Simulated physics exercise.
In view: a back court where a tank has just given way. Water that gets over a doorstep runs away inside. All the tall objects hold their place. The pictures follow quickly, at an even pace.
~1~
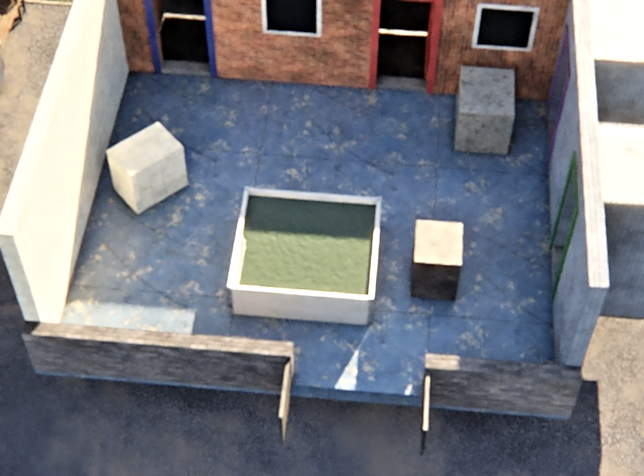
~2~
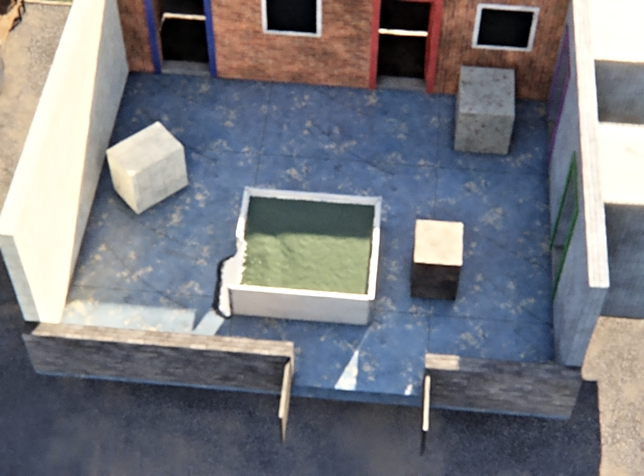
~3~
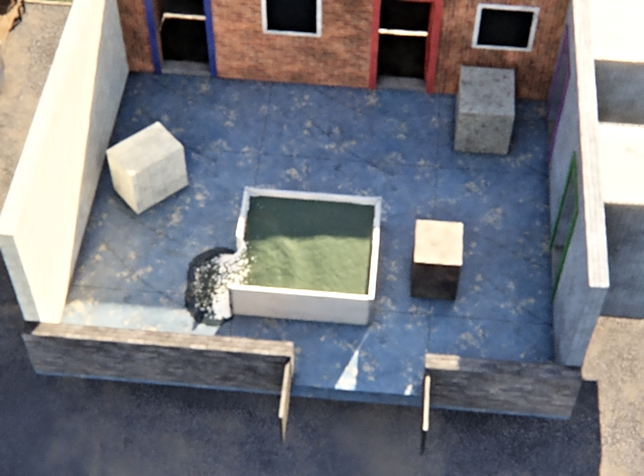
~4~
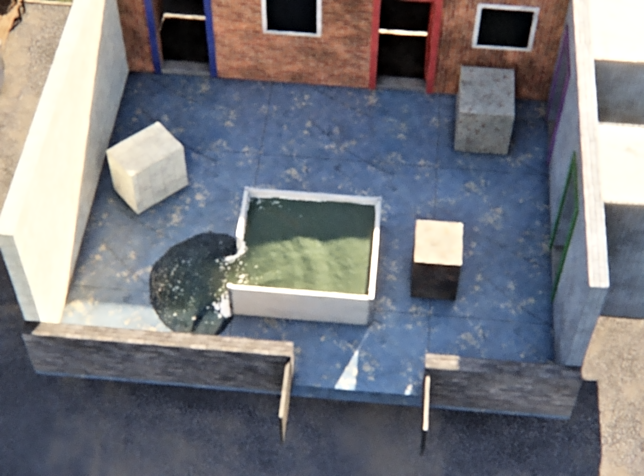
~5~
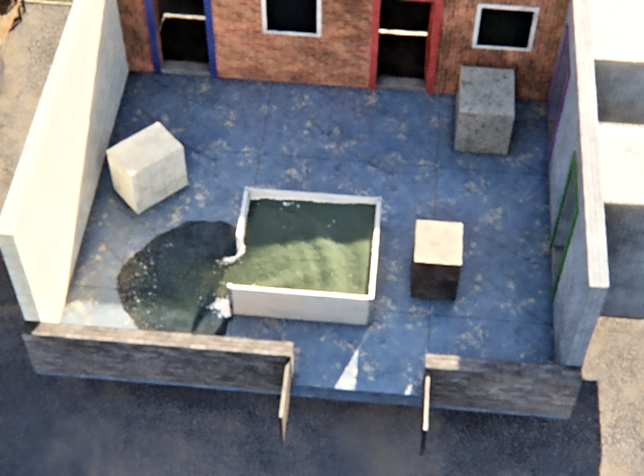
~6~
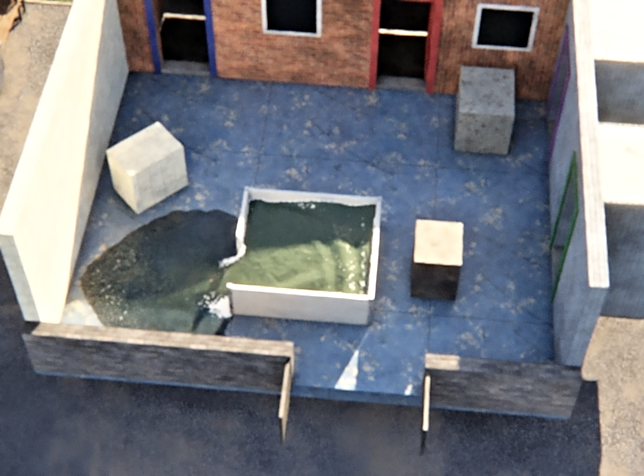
A walled courtyard held a white tank of still green water, until its left side broke open and dark water poured out, spreading left across the blue floor while the blocks around it stayed put.
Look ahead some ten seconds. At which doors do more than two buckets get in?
The blue door stays under that; the red door stays under that; the green door stays under that; the purple door stays under that.
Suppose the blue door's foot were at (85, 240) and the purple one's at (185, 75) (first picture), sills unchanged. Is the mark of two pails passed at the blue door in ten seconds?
Blue door goes over.
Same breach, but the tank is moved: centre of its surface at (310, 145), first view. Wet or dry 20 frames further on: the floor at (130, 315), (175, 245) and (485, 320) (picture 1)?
In that order: Flooded, under water, free of water.
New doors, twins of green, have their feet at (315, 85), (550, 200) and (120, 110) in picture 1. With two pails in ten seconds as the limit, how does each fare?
As listed: Is under, holds, stays under.
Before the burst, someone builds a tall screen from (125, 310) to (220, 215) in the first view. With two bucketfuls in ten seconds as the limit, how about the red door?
One by one: Red lets less in.
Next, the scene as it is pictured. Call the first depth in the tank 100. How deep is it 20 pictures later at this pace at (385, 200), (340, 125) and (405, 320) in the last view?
About 0, 0 and 0 per cent.
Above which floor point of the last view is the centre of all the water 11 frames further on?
Near (221, 276).
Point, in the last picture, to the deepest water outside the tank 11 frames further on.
Roughly at (58, 329).
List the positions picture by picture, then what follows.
In the first frame, still water in the open tank at (307, 245).
In the second frame, the front is at (224, 313), out from the gap at (238, 279).
In the third frame, the front is at (199, 260), out from the gap at (238, 280).
In the fourth frame, water pours out at (238, 280) and has run to (160, 266).
In the fifth frame, water pours out at (238, 280) and has run to (124, 289).
In the sixth frame, the front is at (89, 289), out from the gap at (238, 279).
A moment on, water covers 20 % of the floor; the blue door not reached, the red door not reached, the green door not reached, the purple door not reached.
Next, water covers 20 % of the floor; the blue door not reached, the red door not reached, the green door not reached, the purple door not reached.
Then, water covers 30 % of the floor; the blue door wet at the sill, nothing in, the red door not reached, the green door not reached, the purple door not reached.
Later, water covers 65 % of the floor; the blue door under two buckets in, the red door not reached, the green door not reached, the purple door not reached.
In the end, water covers 90 % of the floor; the blue door under two buckets in, the red door wet at the sill, nothing in, the green door wet at the sill, nothing in, the purple door wet at the sill, nothing in.
